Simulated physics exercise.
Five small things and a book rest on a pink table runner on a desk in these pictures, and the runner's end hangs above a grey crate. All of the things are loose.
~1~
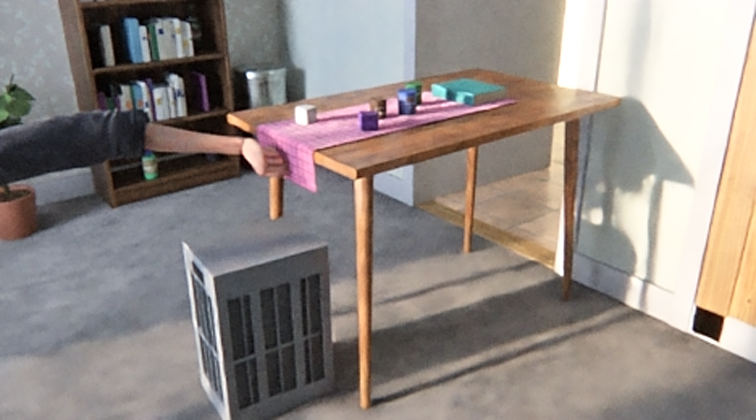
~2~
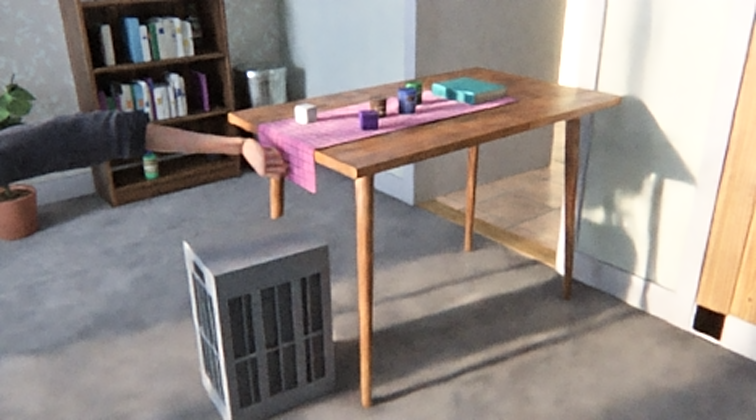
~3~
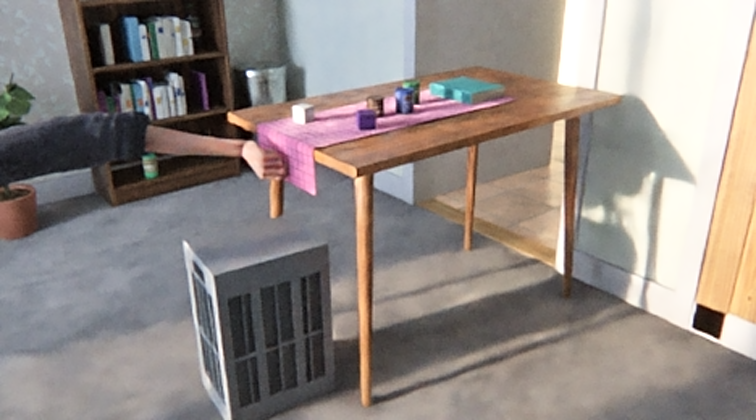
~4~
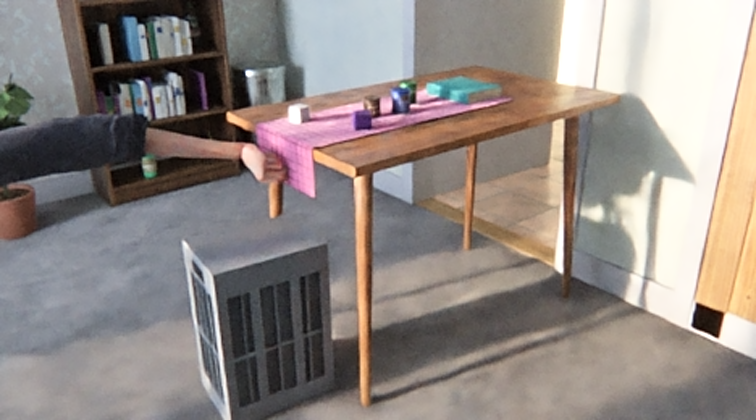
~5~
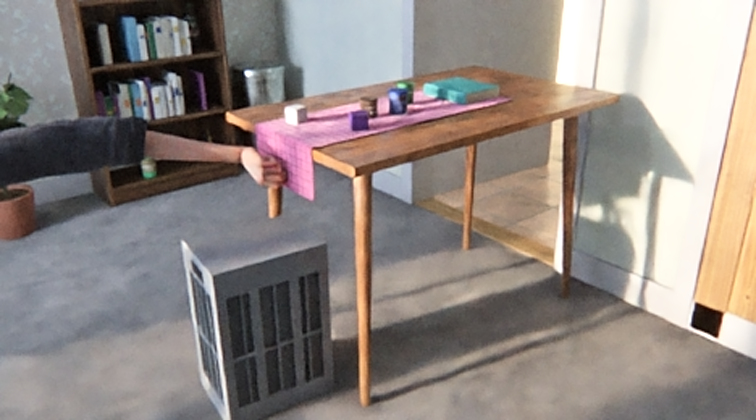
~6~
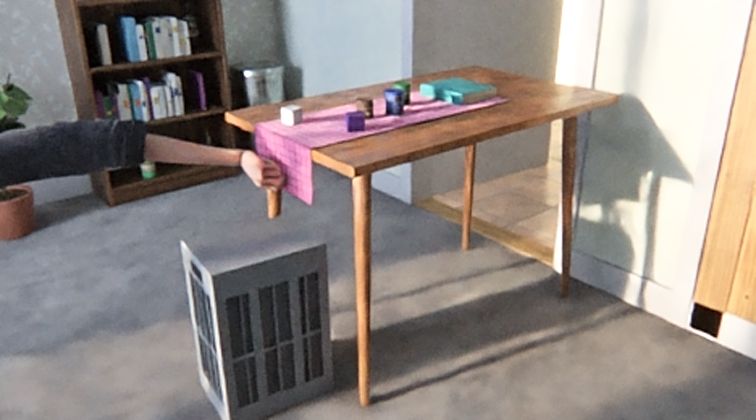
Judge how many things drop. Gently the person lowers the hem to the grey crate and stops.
My judgement: One.
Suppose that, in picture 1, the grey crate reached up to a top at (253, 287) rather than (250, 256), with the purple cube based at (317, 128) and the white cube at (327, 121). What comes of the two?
The purple cube is lost, the white cube is lost.
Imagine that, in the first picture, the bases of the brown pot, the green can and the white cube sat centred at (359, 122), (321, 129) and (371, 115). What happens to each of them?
Well, the brown pot is safe, the green can is dislodged, and the white cube is safe.
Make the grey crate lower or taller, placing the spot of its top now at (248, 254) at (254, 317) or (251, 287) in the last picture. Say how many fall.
First case 3, second 2.
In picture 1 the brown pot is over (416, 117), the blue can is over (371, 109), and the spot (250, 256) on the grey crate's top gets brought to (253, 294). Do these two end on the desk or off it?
Brown pot stays, blue can stays.
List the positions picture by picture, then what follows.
Hem (316, 193); white cube (306, 107); purple cube (369, 113); brown pot (378, 99); blue can (407, 91); green can (414, 83); top of the crate (250, 256), in the first frame.
Hem (315, 194); white cube (306, 106), in the second frame.
Hem (316, 195); purple cube (366, 111), in the third frame.
Hem (316, 198); brown pot (372, 97); top of the crate (249, 254), in the fourth frame.
Hem (314, 202); blue can (398, 90), in the fifth frame.
Hem (311, 206); white cube (292, 108); purple cube (355, 113); brown pot (365, 99); blue can (394, 91); green can (402, 83), in the sixth frame.
Soon after, hem near (285, 208); all still up.
After that, hem on the crate; white cube gone.
In the end, hem on the crate; white cube gone. Over the edge go one.
